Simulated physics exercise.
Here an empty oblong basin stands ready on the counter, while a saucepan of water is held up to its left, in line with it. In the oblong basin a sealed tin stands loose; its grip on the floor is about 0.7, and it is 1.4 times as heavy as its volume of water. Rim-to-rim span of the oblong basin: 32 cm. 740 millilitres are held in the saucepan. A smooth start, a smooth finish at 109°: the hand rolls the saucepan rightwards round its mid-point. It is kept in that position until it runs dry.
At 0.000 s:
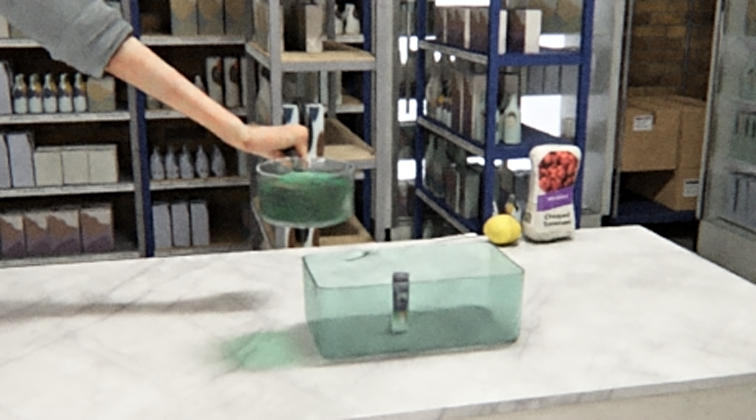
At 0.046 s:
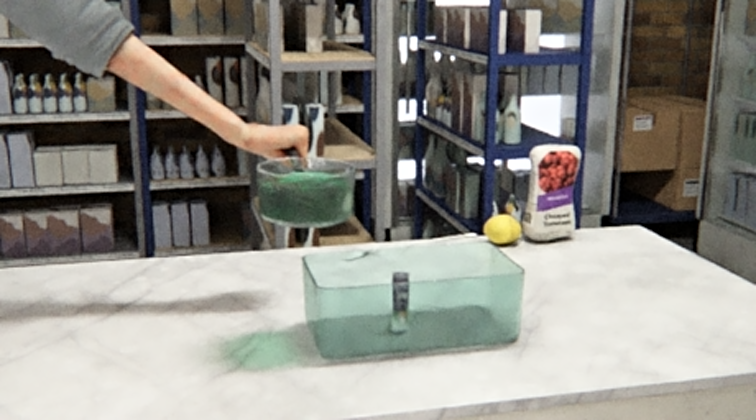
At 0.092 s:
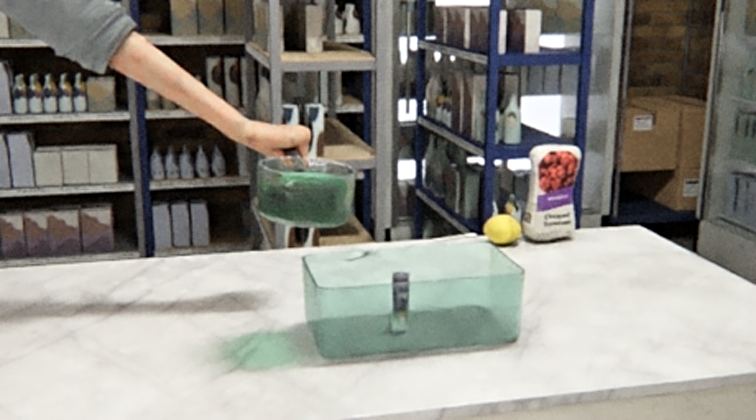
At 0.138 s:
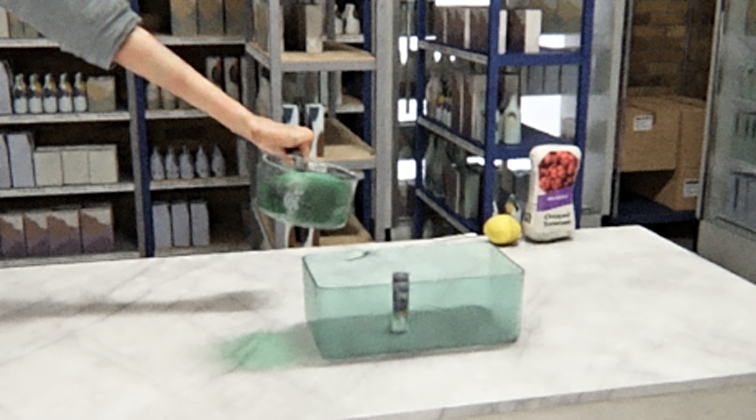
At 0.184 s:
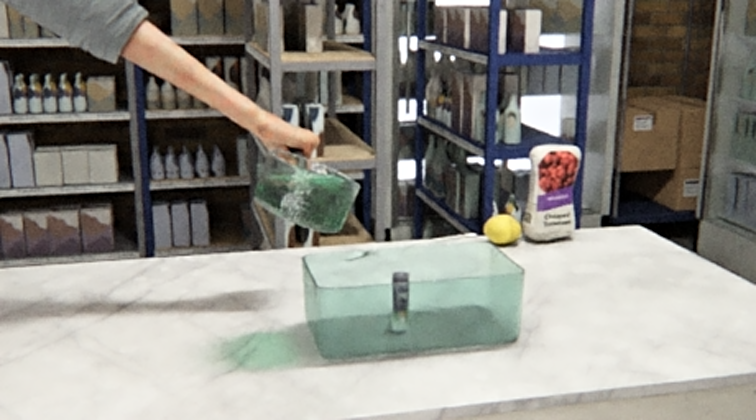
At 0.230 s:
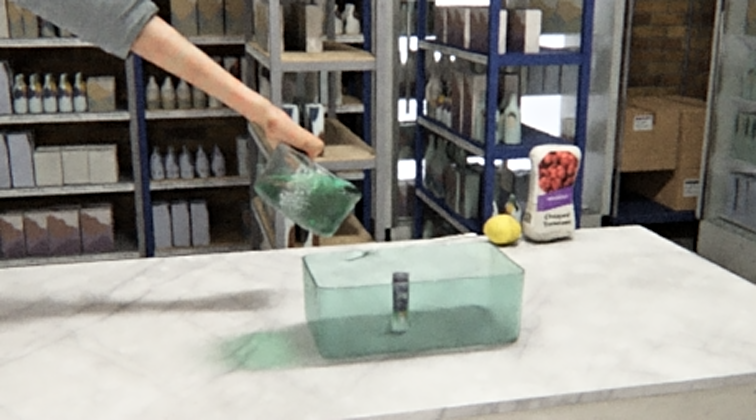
We see a hand holding a clear pan of water above and to the left of an oblong basin on a pale counter, then gradually tilting it rightwards, while the basin and the lemon behind it stay still.
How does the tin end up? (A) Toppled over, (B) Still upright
The answer is A.
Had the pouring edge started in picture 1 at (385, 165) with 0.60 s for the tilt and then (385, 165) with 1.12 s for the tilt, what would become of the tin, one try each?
Try 1: Still standing; try 2: Still standing.
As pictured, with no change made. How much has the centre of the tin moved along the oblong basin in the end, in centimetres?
Net tin displacement: Roughly 7.0 cm.
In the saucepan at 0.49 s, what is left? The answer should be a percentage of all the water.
Remaining: Near 24 % of the total.
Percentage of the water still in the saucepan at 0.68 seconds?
5 %.
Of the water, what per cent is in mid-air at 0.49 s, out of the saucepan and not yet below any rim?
Some 38 % is the figure.
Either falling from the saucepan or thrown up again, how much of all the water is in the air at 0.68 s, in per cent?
Airborne fraction: Approx. 5 %.
By 0.49 s the tilt is 100° and 25 per cent is still to pour; the tin stands where it began.
By 0.68 s the tilt is 109° and 5 per cent is still to pour; the tin leans 11°.
By 0.88 s the tilt is 109° and 0 per cent is still to pour; the tin leans 48°.
By 1.10 s the tilt is 109° and 0 per cent is still to pour; the tin lies on its side.
At rest the tin lies on its side.
